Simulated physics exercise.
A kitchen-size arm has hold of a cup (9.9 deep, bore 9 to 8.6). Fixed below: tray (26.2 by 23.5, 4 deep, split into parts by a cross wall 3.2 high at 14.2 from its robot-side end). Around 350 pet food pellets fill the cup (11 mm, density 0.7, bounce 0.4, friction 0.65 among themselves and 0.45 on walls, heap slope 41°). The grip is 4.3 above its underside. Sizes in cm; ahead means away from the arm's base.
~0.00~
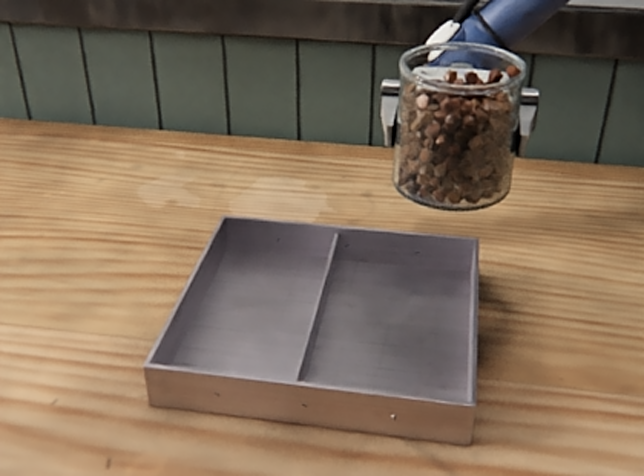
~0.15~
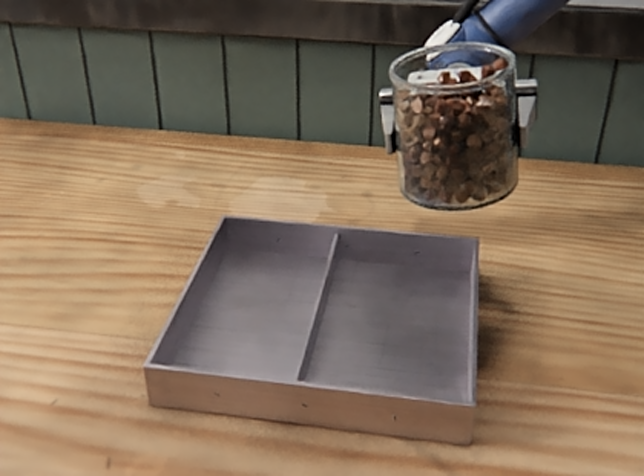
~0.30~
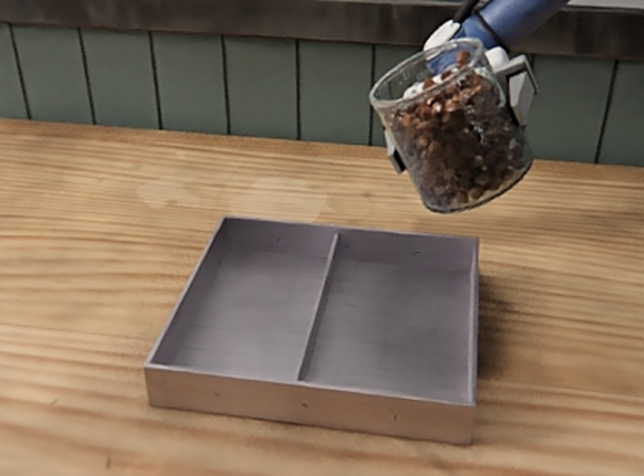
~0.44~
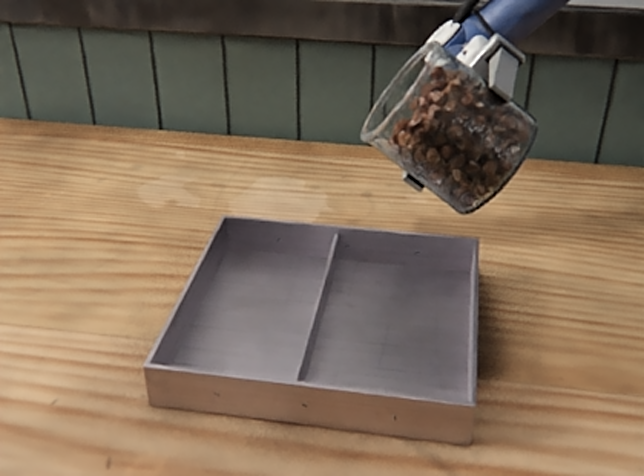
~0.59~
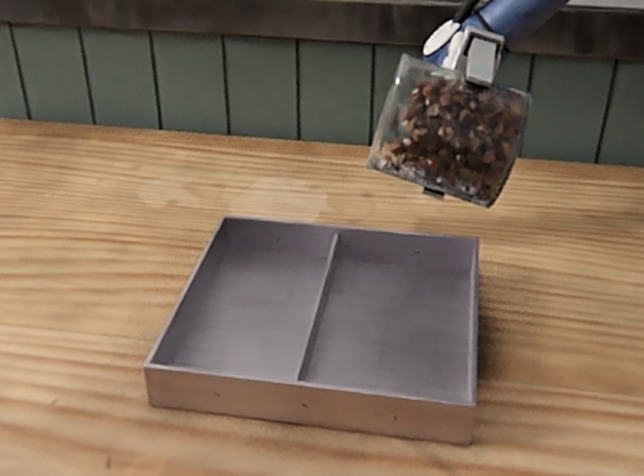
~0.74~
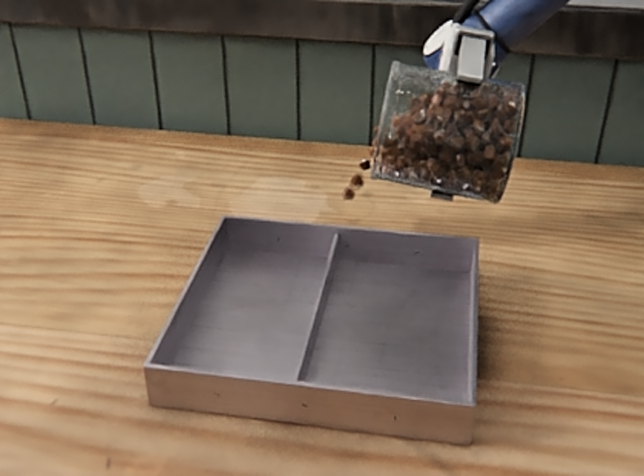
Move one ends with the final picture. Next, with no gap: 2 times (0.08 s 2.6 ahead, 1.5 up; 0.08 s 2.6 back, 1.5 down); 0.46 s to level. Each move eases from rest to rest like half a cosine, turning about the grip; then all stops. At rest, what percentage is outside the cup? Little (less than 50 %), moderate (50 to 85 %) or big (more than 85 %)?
Answer: Moderate; 50 to 85 % of the pet food pellets finish outside the cup.
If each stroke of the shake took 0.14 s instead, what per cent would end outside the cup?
In that case some 30 per cent.
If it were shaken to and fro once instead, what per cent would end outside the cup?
In that case some 55 per cent.
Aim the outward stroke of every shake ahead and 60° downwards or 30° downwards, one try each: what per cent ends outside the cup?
About 20 and 30 per cent.
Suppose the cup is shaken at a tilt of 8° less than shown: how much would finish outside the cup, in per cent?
In that case some 55 per cent.
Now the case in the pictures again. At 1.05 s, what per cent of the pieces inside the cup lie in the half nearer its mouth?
About 80 per cent.
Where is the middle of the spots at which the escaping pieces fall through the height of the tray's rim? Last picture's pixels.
Around (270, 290).
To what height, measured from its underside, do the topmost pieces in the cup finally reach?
About 5.0 cm.
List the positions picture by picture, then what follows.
Cup middle at (456, 127), level; upper third of the load around (459, 107), from x 405 to 515, top at y 70; 351 in the cup, in the first frame.
Cup middle at (455, 127), tilted 8° forward; upper third of the load around (458, 106), from x 405 to 505, top at y 65, in the second frame.
Cup middle at (452, 127), tilted 29° forward; upper third of the load around (459, 109), from x 395 to 520, top at y 55, in the third frame.
Cup middle at (449, 129), tilted 54° forward; upper third of the load around (457, 109), from x 390 to 520, top at y 70, in the fourth frame.
Cup middle at (448, 132), tilted 75° forward; upper third of the load around (460, 108), from x 385 to 515, top at y 80, in the fifth frame.
Cup middle at (447, 133), tilted 83° forward; upper third of the load around (468, 112), from x 350 to 510, top at y 90; 349 in the cup, 2 in flight or on a rim, in the sixth frame.
By 1.05 s, tilted 83° forward, highest piece 22 above the table; 166 in the cup, 136 in the far-side part, 7 in the robot-side part, 42 in flight or on a rim.
By 1.36 s, tilted 21° forward, highest piece 25 above the table; 220 in the far-side part, 104 in the cup, 25 in the robot-side part, 1 on the table or floor, 1 in flight or on a rim.
By 1.72 s, level, highest piece 22 above the table; 221 in the far-side part, 104 in the cup, 25 in the robot-side part, 1 on the table or floor.
By 2.77 s, level, highest piece 22 above the table; 221 in the far-side part, 104 in the cup, 25 in the robot-side part, 1 on the table or floor.
Final count, 221 in the far-side part, 104 in the cup, 25 in the robot-side part, 1 on the table or floor. That is 70 % outside the cup.
